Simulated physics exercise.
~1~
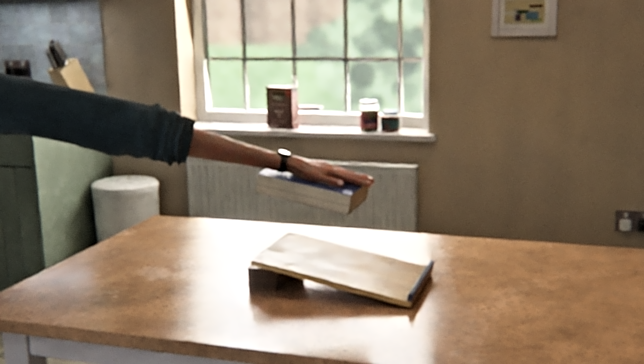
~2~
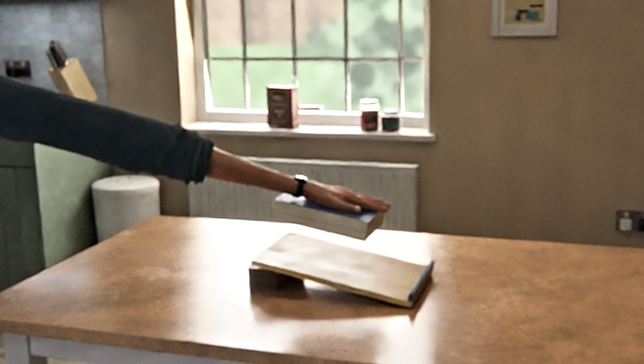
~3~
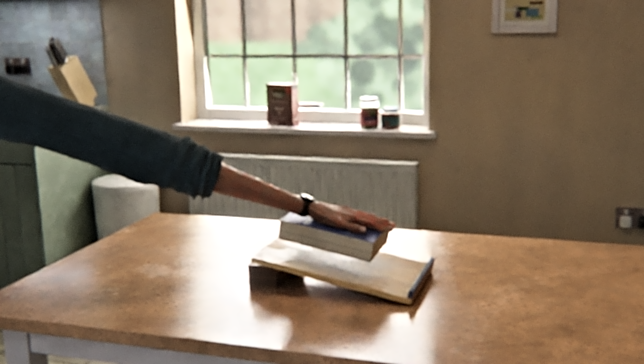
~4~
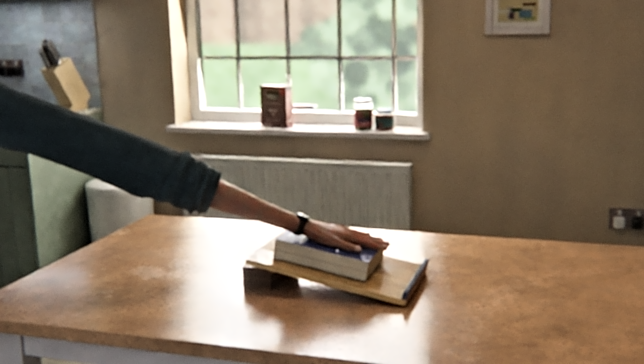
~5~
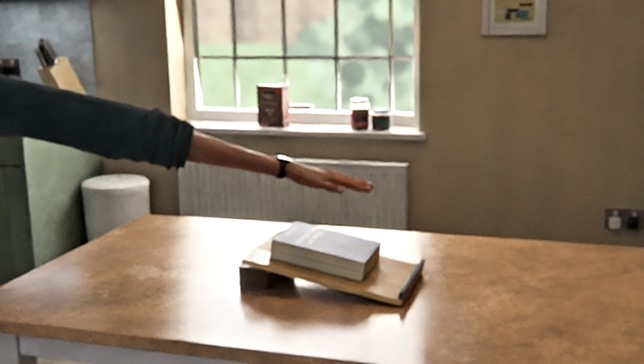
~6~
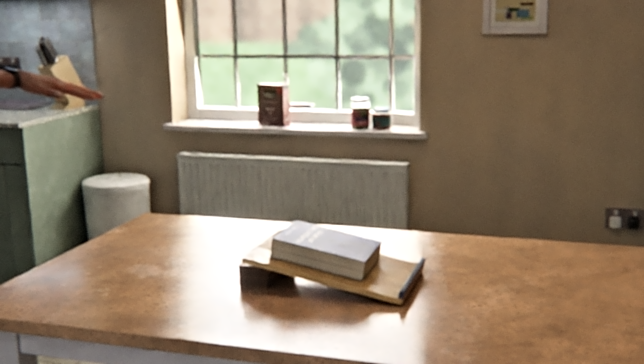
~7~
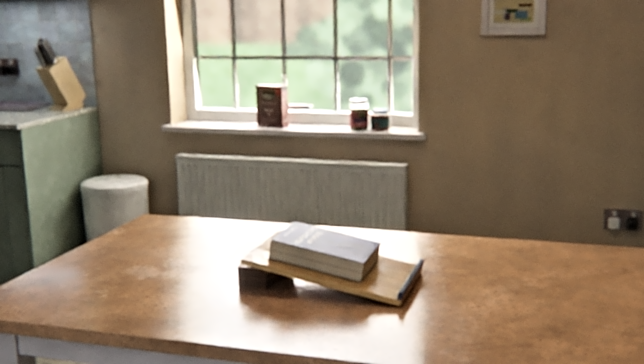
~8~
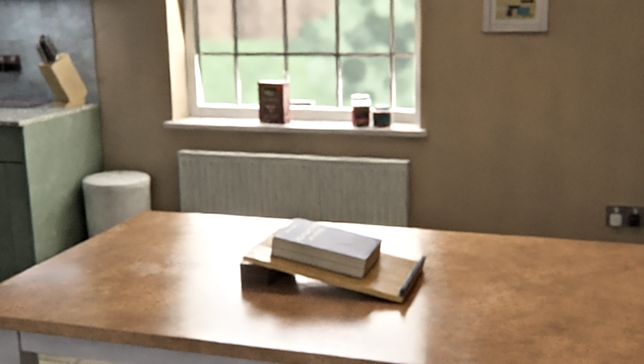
A hand lowering a thick blue book onto a sloping wooden board on a table, then withdrawing left as the book stays put.
